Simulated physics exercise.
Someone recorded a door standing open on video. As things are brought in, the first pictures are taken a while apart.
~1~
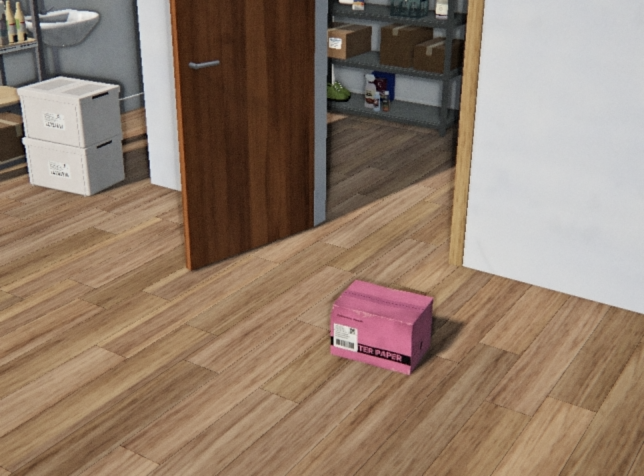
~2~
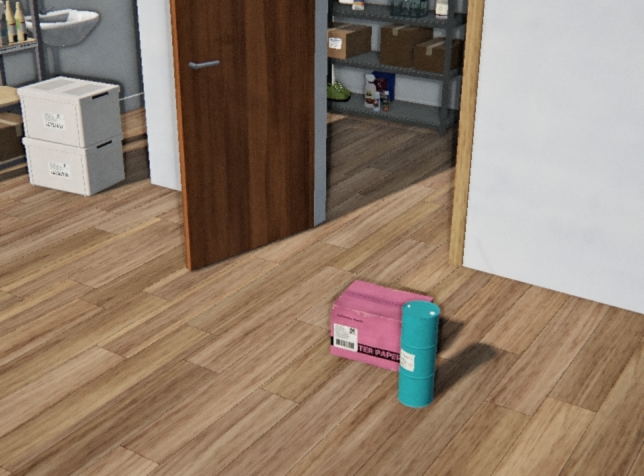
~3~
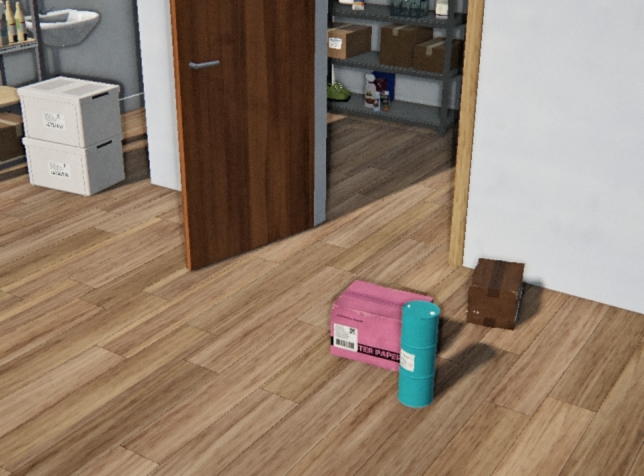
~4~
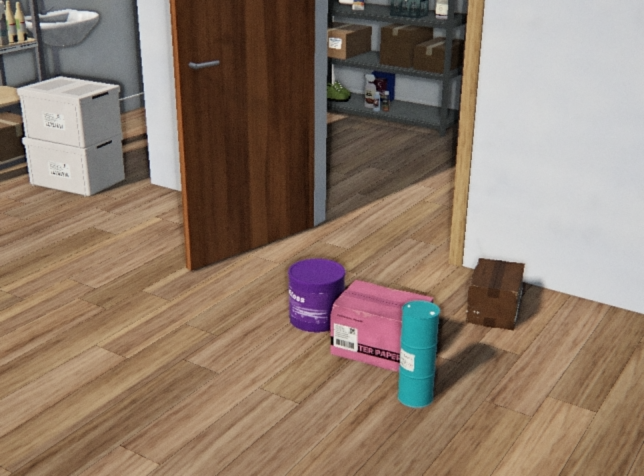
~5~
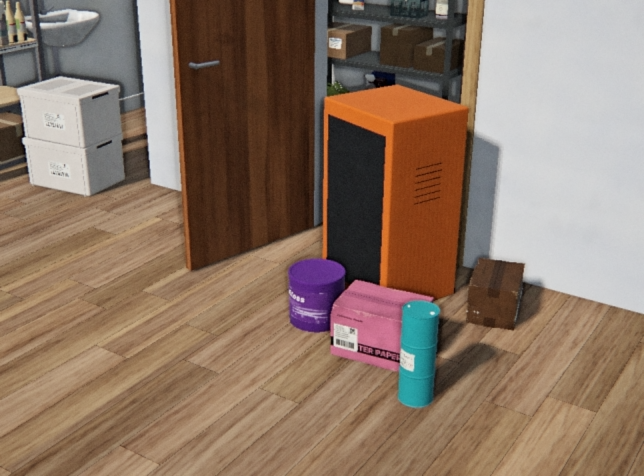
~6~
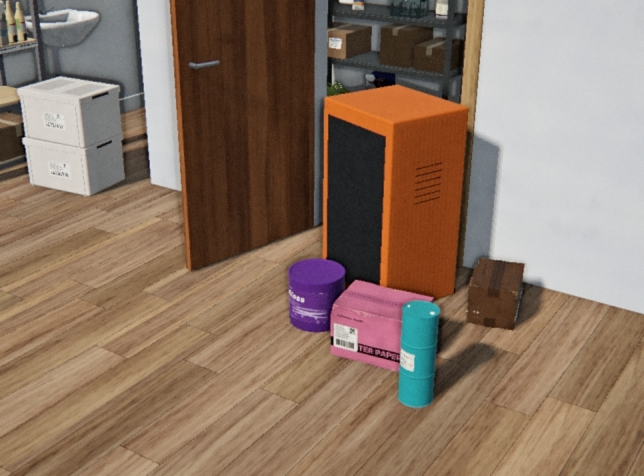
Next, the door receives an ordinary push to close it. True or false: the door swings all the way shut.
False - it remains partly open.
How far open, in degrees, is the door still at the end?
Roughly 55°.
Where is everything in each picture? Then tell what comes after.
In the first picture, door wide open and still.
In the second picture, door wide open and still.
In the third picture, door wide open and still; turquoise canister (418, 354); pink parcel (382, 326).
In the fourth picture, door wide open and still; purple pail (317, 295); brown parcel (496, 293).
In the fifth picture, door wide open and still; turquoise canister (418, 354); pink parcel (382, 326).
In the sixth picture, door wide open and still; orange appliance (391, 199); purple pail (317, 295).
Then, 0.60 s after the last picture, open by 92°.
Then, 1.00 s after the last picture, open by 73°.
Then, 1.30 s after the last picture, open by 56°.
At rest, open by 53°; all 5 in place. Seen from the same camera at the end, orange appliance near (393, 199).
